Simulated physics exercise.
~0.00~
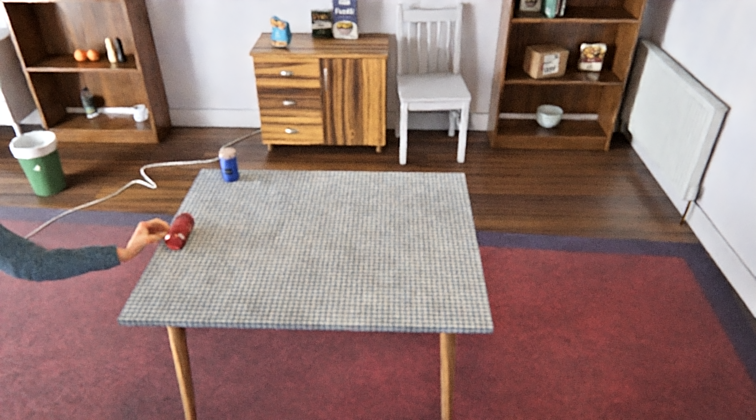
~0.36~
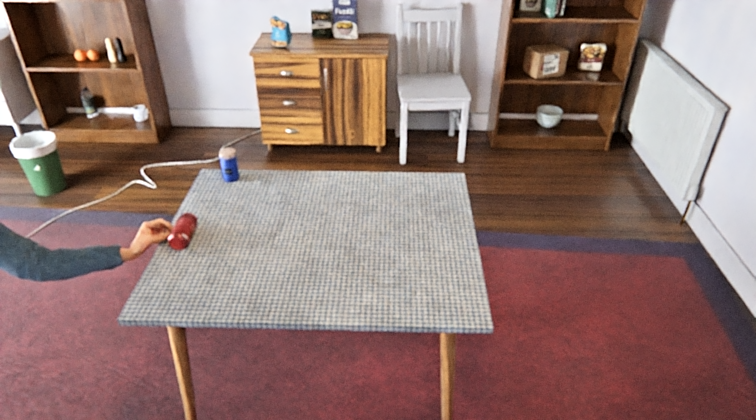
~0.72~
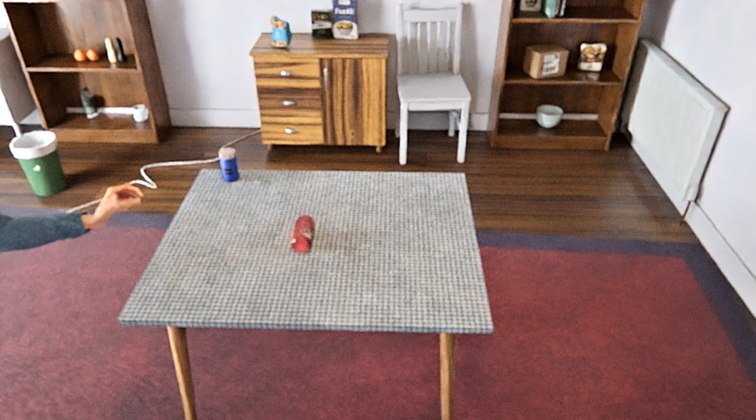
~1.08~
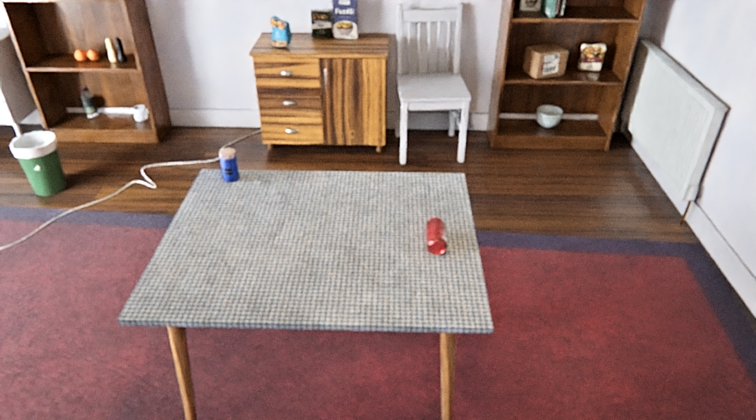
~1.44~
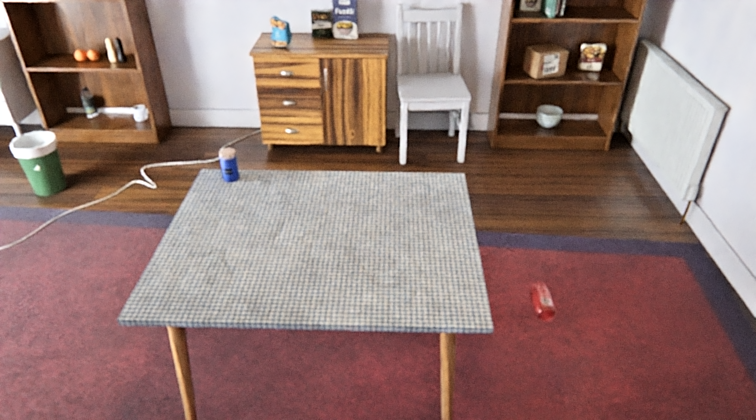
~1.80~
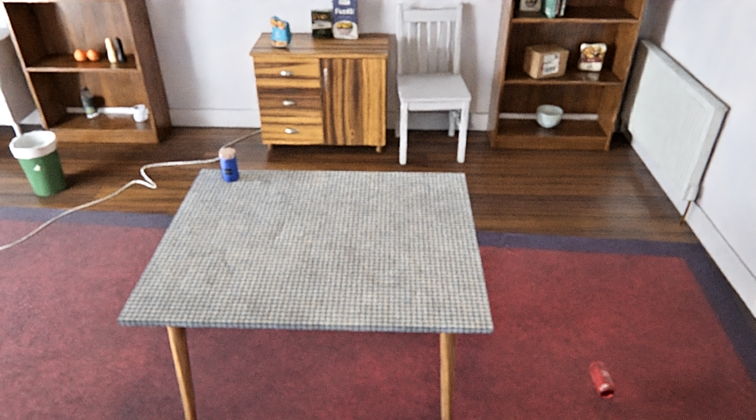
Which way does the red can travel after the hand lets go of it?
The red can moves to the right across the table, as the viewer sees it.
